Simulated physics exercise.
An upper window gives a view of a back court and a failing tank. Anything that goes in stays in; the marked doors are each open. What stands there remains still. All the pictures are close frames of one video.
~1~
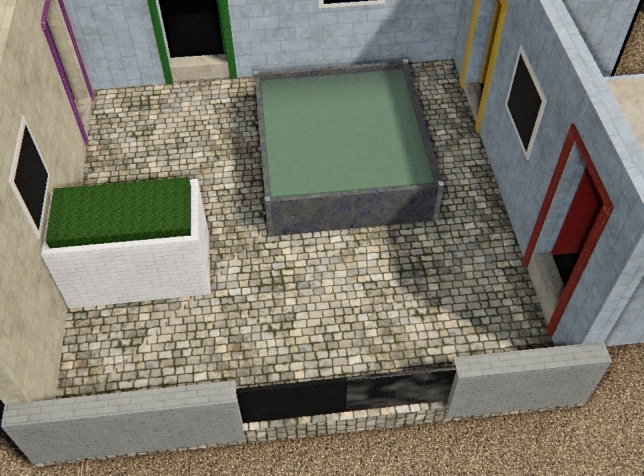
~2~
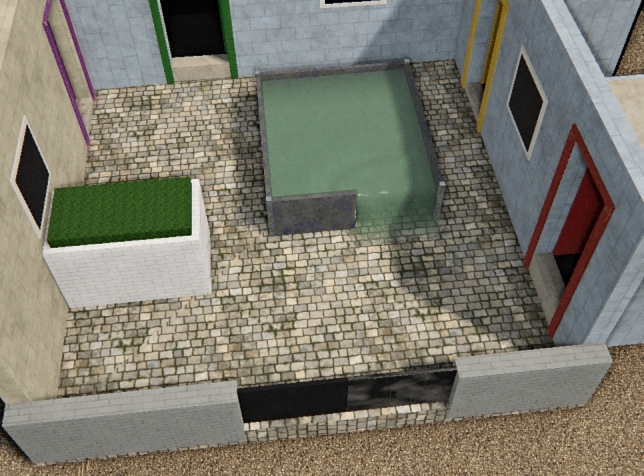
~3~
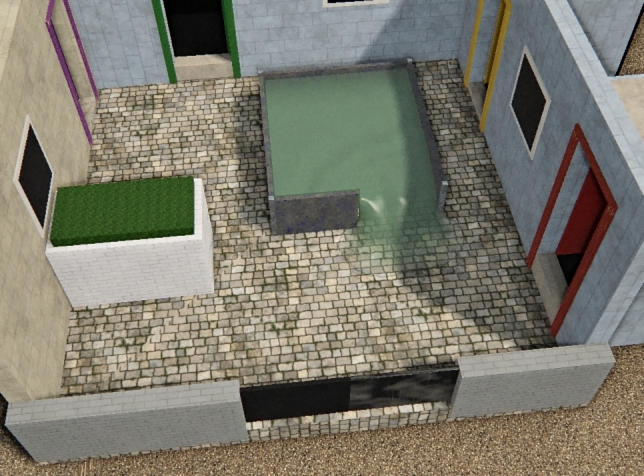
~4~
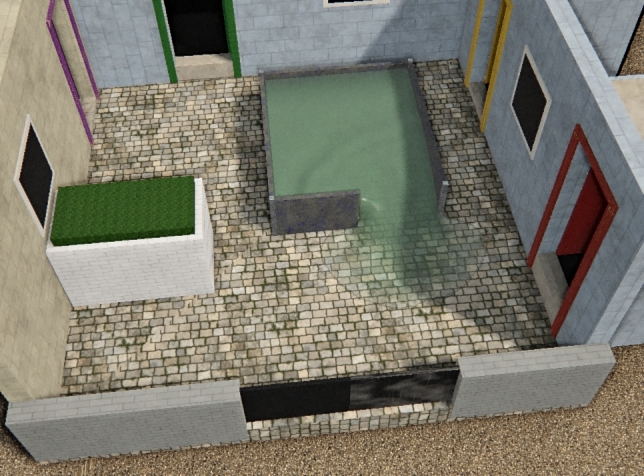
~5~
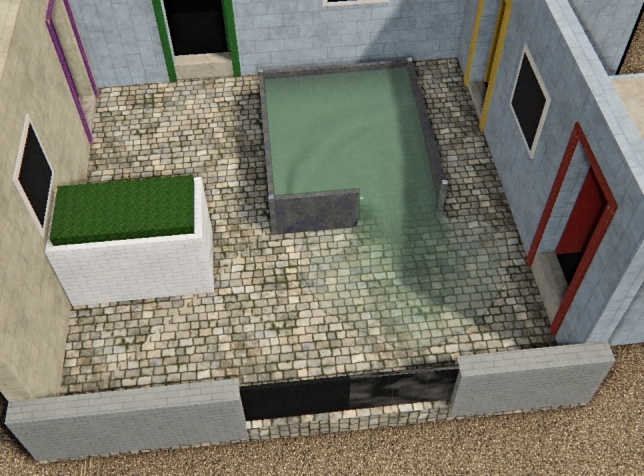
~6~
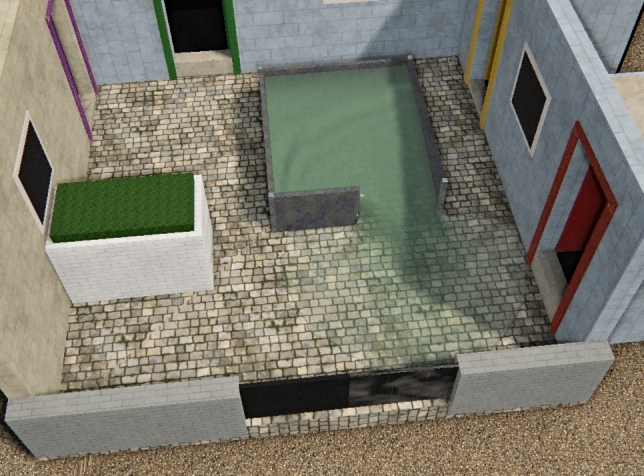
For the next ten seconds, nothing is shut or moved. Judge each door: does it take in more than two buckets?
Outcome: The green door will most likely keep inside the limit; the red door will most likely keep inside the limit; the purple door will most likely keep inside the limit; the yellow door will most likely keep inside the limit.
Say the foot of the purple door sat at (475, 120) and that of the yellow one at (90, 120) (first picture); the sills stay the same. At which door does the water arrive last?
Answer: The green one.
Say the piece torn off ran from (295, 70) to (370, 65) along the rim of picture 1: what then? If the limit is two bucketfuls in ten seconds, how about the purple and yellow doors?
Check - purple: Comes out above; yellow: Comes out above.
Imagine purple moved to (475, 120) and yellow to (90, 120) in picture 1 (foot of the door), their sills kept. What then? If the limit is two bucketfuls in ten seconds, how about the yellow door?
In this case the yellow door remains below.
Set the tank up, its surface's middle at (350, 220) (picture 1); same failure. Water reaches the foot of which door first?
Answer: The one in red.
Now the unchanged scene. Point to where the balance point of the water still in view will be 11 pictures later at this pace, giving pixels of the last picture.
I'd mark it close to (373, 214).
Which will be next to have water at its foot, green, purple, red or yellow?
Result: The one in red is first.
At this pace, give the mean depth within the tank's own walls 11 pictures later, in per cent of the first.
Near 64 in a hundred.
A moment on, water covers 25 % of the floor; the green door not reached, the red door wet at the sill, nothing in, the purple door not reached, the yellow door not reached.
Next, water covers 30 % of the floor; the green door not reached, the red door wet at the sill, nothing in, the purple door not reached, the yellow door not reached.
Then, water covers 45 % of the floor; the green door not reached, the red door under two buckets in, the purple door not reached, the yellow door not reached.
Later, water covers 70 % of the floor; the green door not reached, the red door under two buckets in, the purple door wet at the sill, nothing in, the yellow door wet at the sill, nothing in.
In the end, water covers 95 % of the floor; the green door wet at the sill, nothing in, the red door under two buckets in, the purple door wet at the sill, nothing in, the yellow door wet at the sill, nothing in.
